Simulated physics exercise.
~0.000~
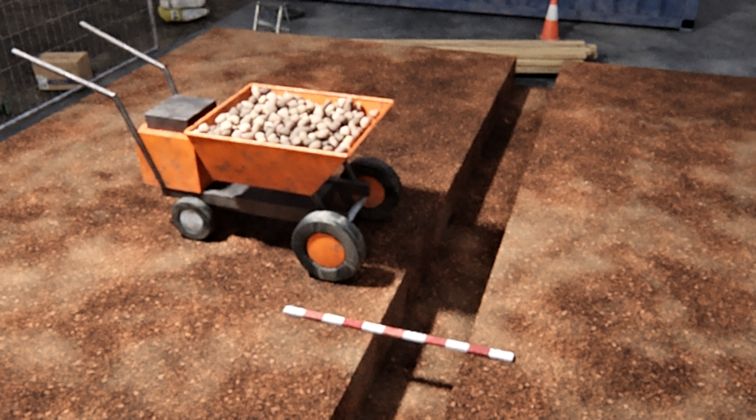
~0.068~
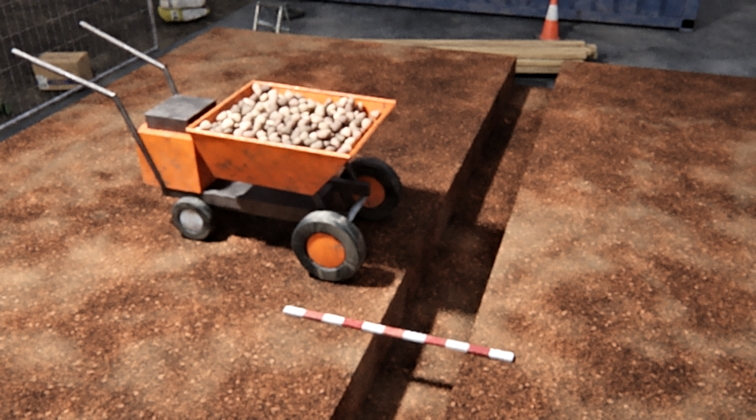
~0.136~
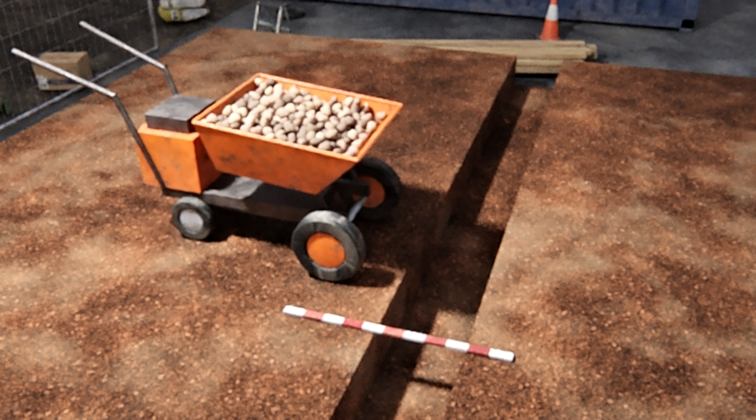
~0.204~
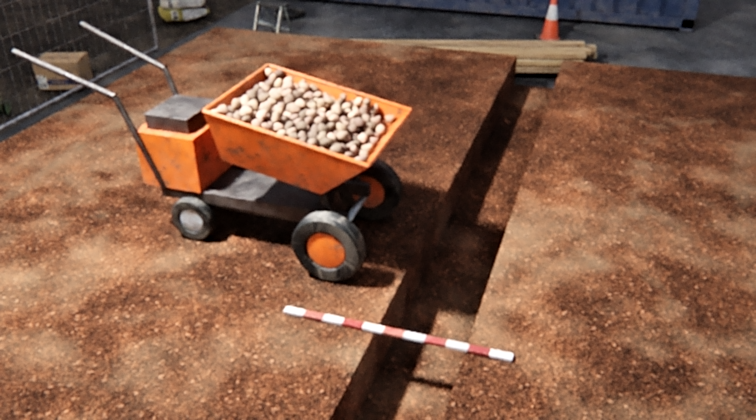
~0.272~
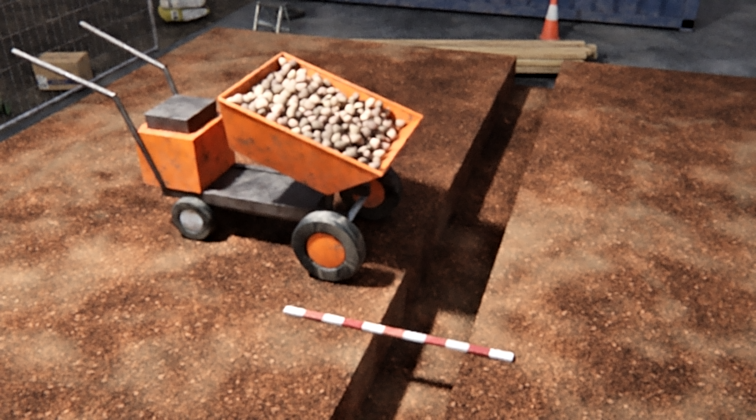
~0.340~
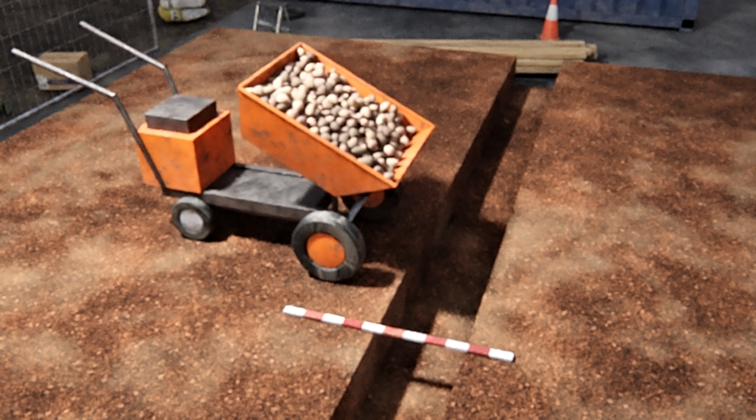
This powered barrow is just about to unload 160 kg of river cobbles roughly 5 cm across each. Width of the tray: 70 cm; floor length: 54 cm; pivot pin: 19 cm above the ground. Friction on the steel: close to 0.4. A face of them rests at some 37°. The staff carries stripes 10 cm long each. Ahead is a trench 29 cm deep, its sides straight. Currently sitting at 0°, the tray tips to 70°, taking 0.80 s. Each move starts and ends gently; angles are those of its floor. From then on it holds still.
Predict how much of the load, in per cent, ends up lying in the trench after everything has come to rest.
Roughly 47 per cent of it.
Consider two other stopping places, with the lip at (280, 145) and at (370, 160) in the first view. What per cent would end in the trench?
Roughly 95 in a hundred, then 25 in a hundred.
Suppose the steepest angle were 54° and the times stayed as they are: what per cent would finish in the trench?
Around 40 per cent would finish in the trench.
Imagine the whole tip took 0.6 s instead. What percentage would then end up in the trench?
With that timing, about 35 per cent.
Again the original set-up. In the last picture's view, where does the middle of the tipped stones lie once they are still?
Resting centre: About (505, 269).
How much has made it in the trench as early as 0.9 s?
Some 20 per cent.
After 0.6 s the floor is at 59°; 100 % in the tray; the foremost stones are at (438, 207).
After 0.9 s the floor is at 70°; 59 % in the tray, 21 % in the trench, 20 % past the trench; the foremost stones are at (530, 278).
After 1.2 s the floor is at 70°; 17 % in the tray, 31 % in the trench, 52 % past the trench; the foremost stones are at (696, 325).
After 3.2 s the floor is at 70°; 0 % in the tray, 47 % in the trench, 53 % past the trench; the foremost stones are past the picture's edge.
